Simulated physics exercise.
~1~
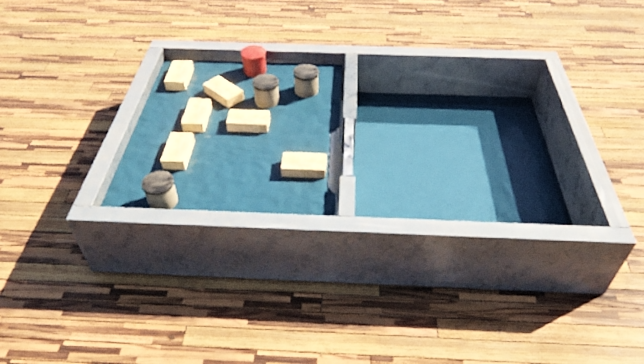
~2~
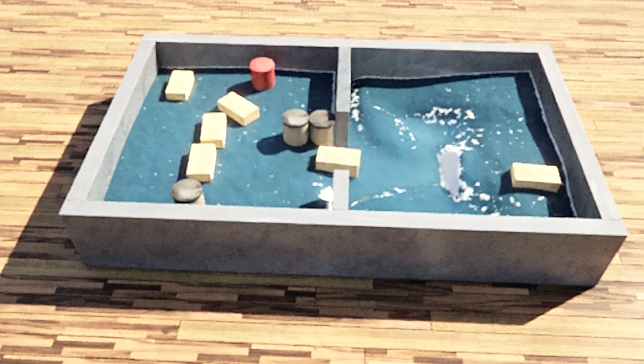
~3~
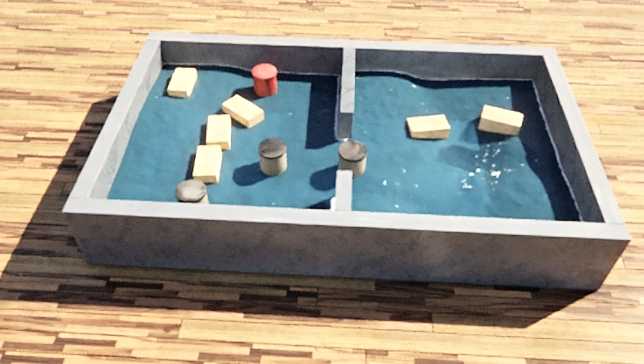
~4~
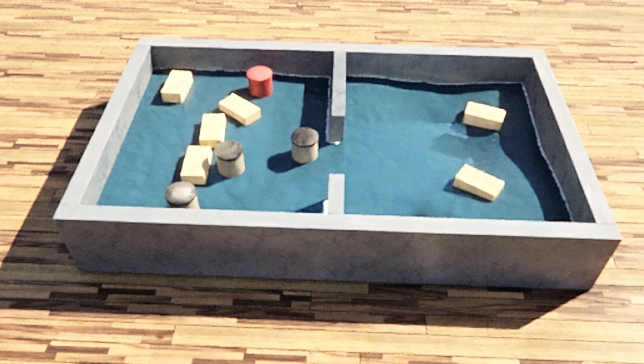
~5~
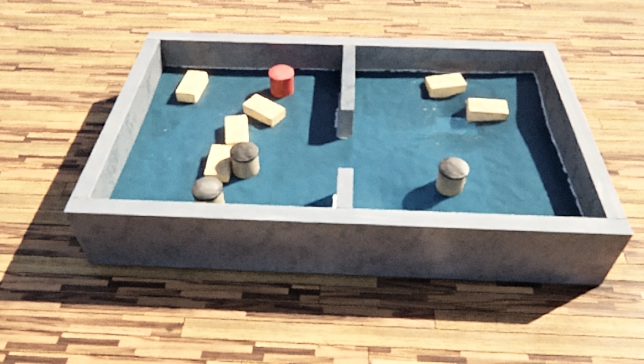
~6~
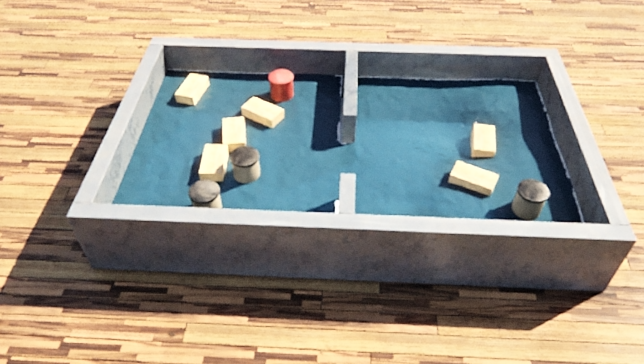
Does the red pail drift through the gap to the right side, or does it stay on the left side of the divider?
It stays on the left side, floating near the back wall and shifting only a little while two blocks and a dark-topped tub go through.
